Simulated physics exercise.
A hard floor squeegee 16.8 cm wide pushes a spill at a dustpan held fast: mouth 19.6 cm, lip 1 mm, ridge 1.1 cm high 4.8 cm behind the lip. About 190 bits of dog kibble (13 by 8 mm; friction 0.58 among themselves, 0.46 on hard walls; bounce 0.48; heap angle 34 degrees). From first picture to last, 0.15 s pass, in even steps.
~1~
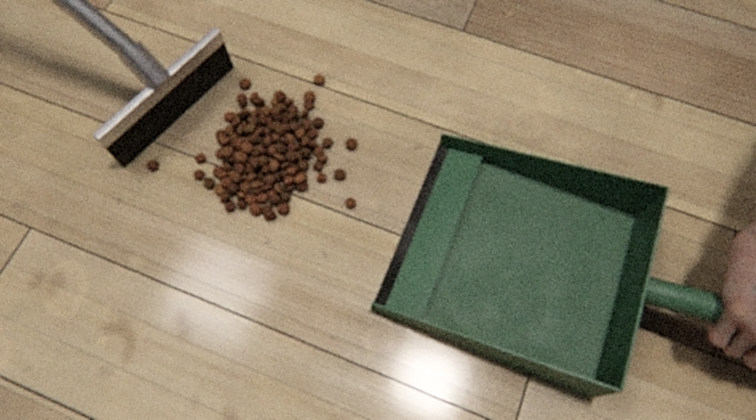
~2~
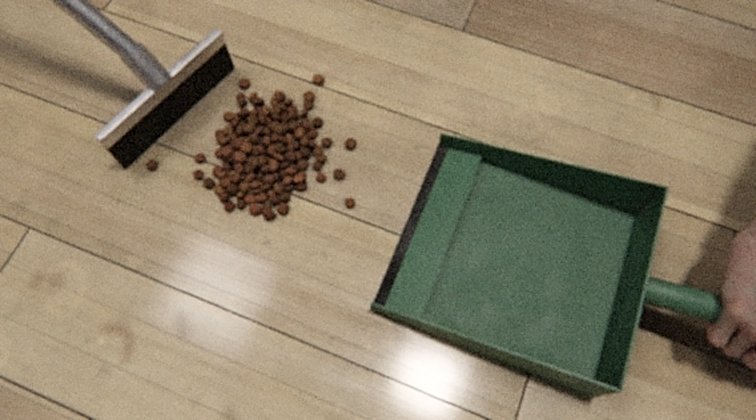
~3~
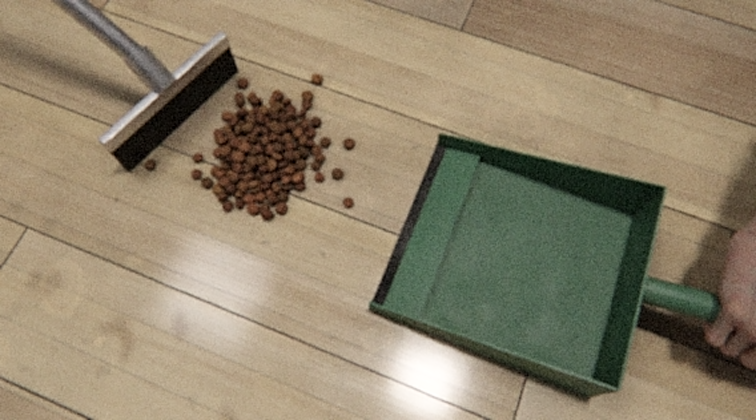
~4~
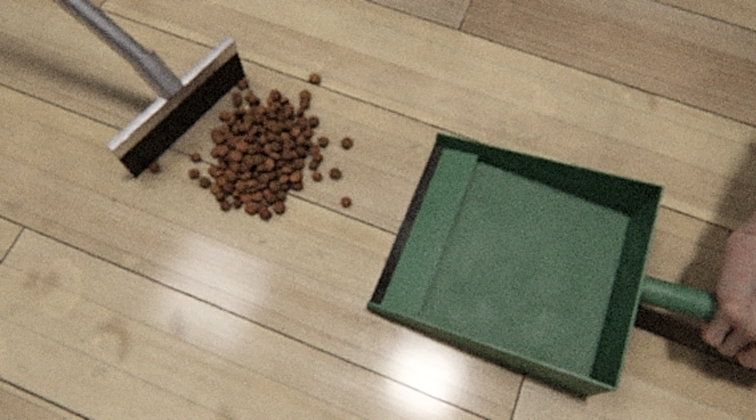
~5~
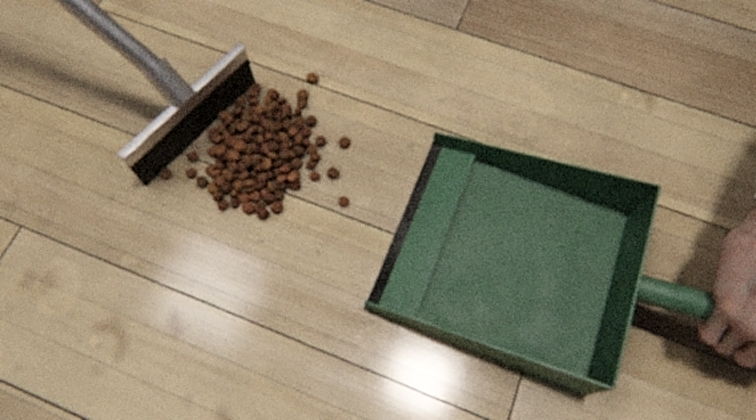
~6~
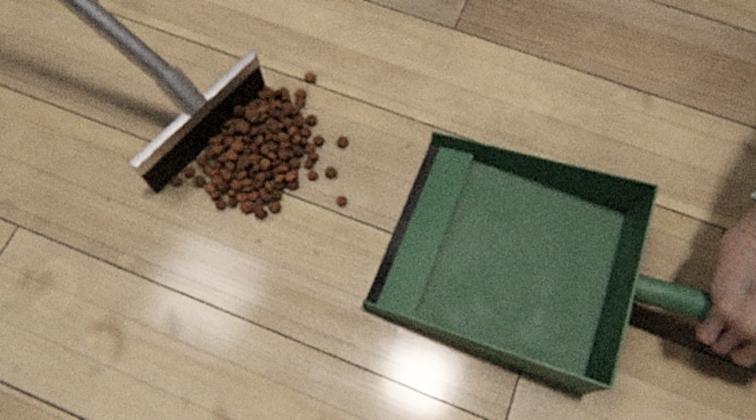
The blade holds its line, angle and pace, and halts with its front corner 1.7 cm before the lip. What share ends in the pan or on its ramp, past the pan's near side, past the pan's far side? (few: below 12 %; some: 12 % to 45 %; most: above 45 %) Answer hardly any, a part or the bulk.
Pan a part, near side hardly any, far side hardly any.
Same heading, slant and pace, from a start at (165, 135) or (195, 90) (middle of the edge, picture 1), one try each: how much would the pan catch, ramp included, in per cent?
Some 25 and 20 per cent.
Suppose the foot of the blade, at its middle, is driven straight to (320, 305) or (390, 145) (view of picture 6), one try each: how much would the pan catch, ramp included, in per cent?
Some 20 and 5 per cent.
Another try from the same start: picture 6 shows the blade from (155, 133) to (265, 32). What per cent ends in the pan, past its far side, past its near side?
Pan 0, far 15, near 0.
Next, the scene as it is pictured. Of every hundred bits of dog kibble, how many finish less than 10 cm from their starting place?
About 10 per cent.
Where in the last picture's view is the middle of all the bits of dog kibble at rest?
Near (381, 234).
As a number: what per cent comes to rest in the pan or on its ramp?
Roughly 30 per cent.
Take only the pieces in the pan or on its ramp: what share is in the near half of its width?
About 60 per cent.
Then, 0.15 s after the last picture, middle of the blade 13 cm from the lip; 0 % over the lip, far side 5 %, near side 0 %.
Then, 0.25 s after the last picture, middle of the blade 7 cm from the lip; 0 % over the lip, far side 5 %, near side 5 %.
Then, 0.49 s after the last picture, middle of the blade 4 cm from the lip; 30 % over the lip, far side 5 %, near side 5 %.
In the end, pan 30 %, near side 5 %, far side 5 %, in front of the lip or behind the blade 55 %.
